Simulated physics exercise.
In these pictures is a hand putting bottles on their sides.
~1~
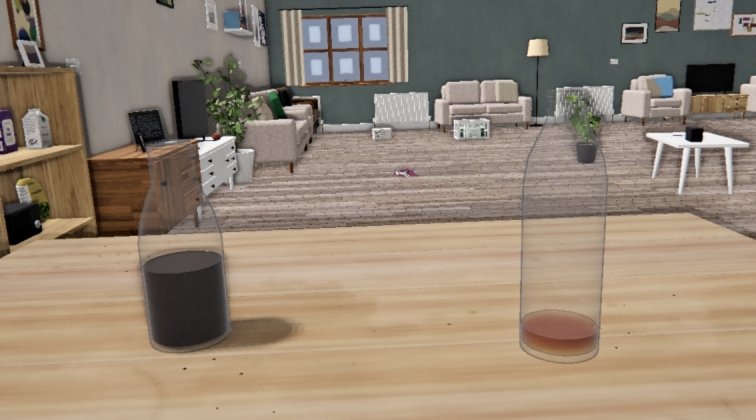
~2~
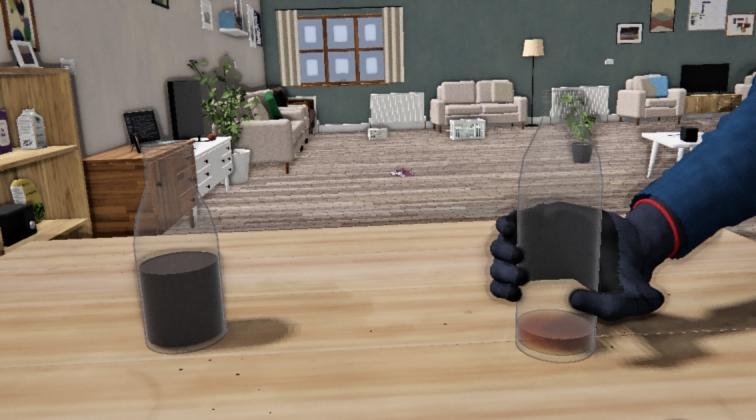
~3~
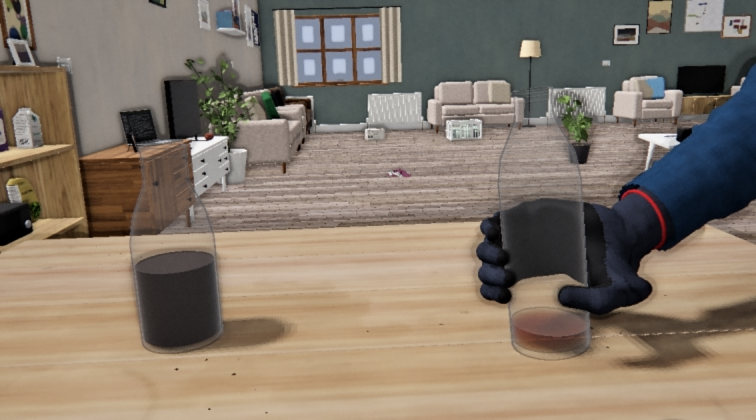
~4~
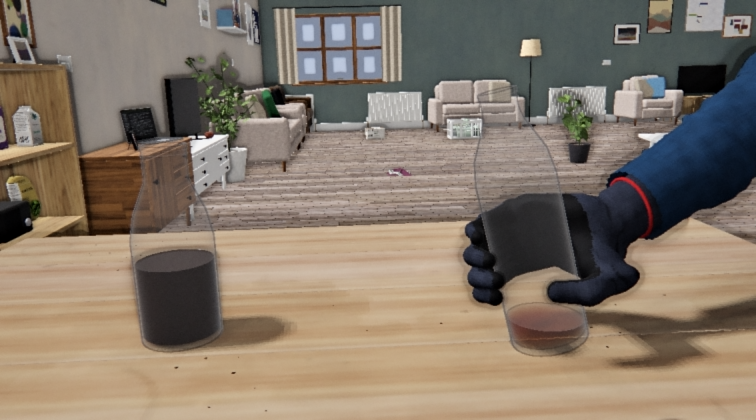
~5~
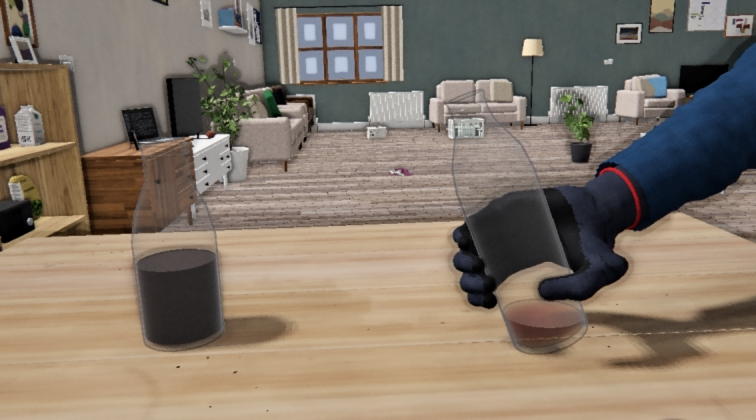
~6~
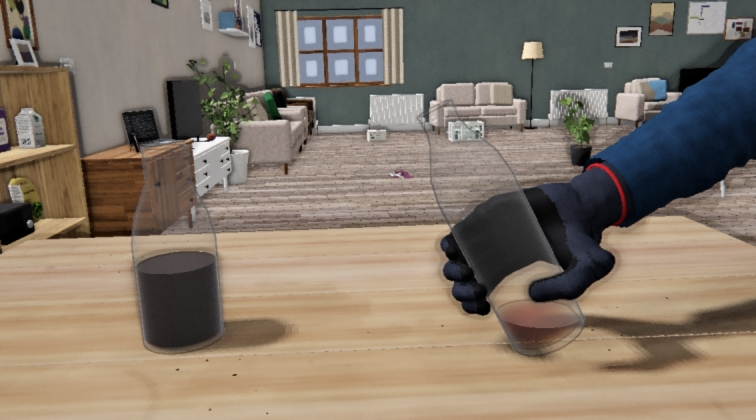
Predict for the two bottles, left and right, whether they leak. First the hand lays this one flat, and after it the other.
Left: Leaks. Right: Stays leak-free.
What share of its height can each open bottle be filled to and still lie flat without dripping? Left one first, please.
Roughly 16 % and 22 %.
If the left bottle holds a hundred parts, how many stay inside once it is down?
Roughly 40 per cent.
Shortly, the right bottle is nearly down; right bottle, no leak.
Then, the right bottle lies flat; right bottle, no leak.
At the finish, both lie flat; right bottle, no leak; left bottle, it leaks.
